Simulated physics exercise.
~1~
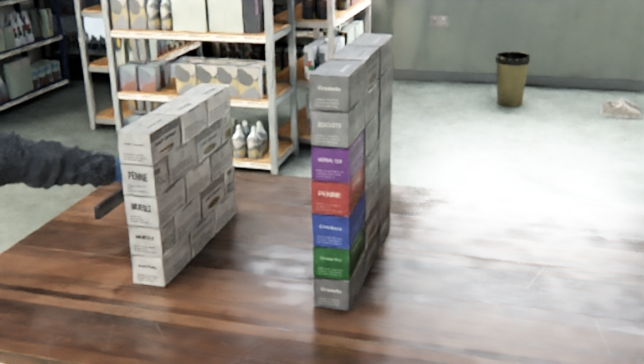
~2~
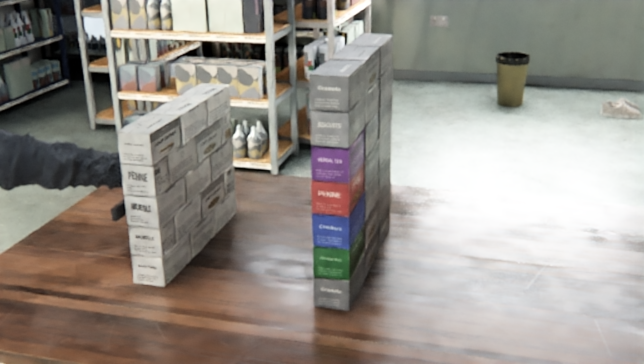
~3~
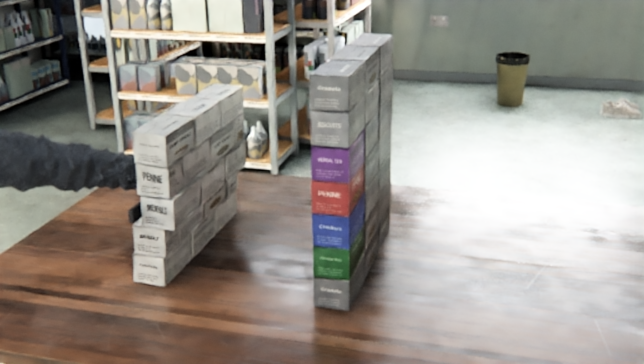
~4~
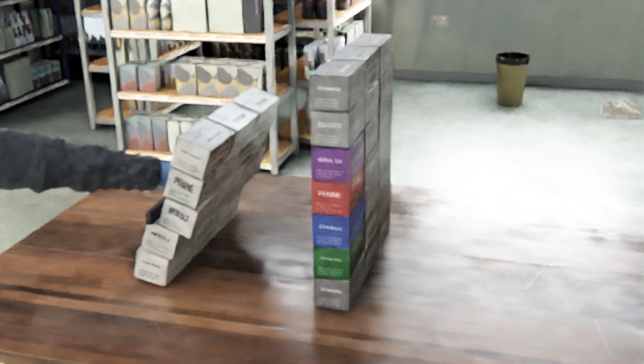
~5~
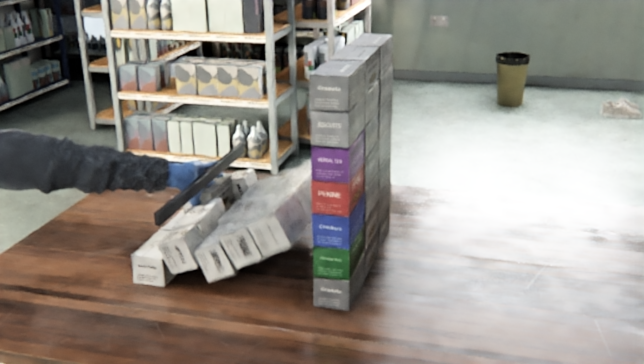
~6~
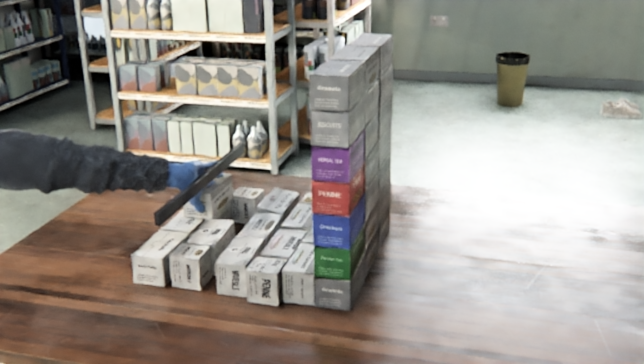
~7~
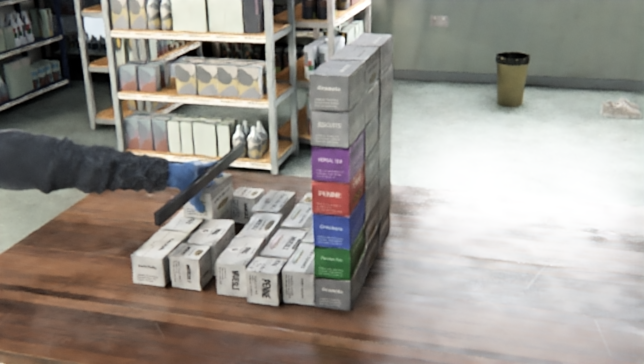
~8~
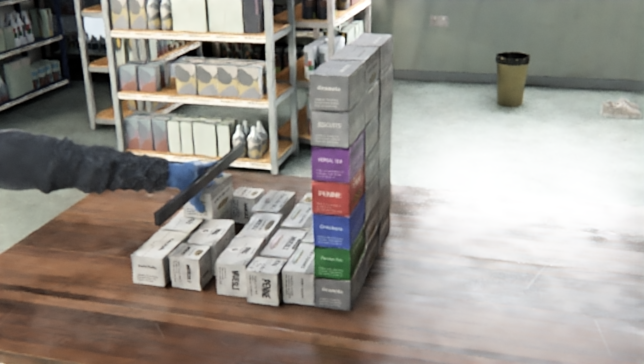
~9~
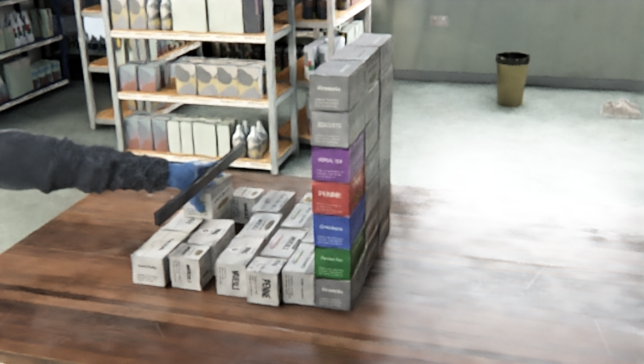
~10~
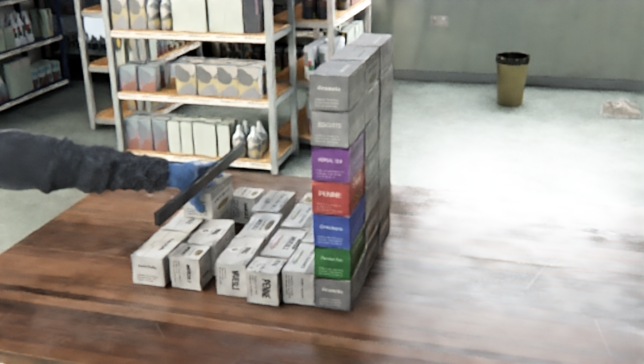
We see a gloved hand push a dark batten rightward into a thin wall of pale packets, which leans and collapses into a low heap against a taller second wall, where the purple, red, blue and green packets stay stacked and upright as the batten stops.
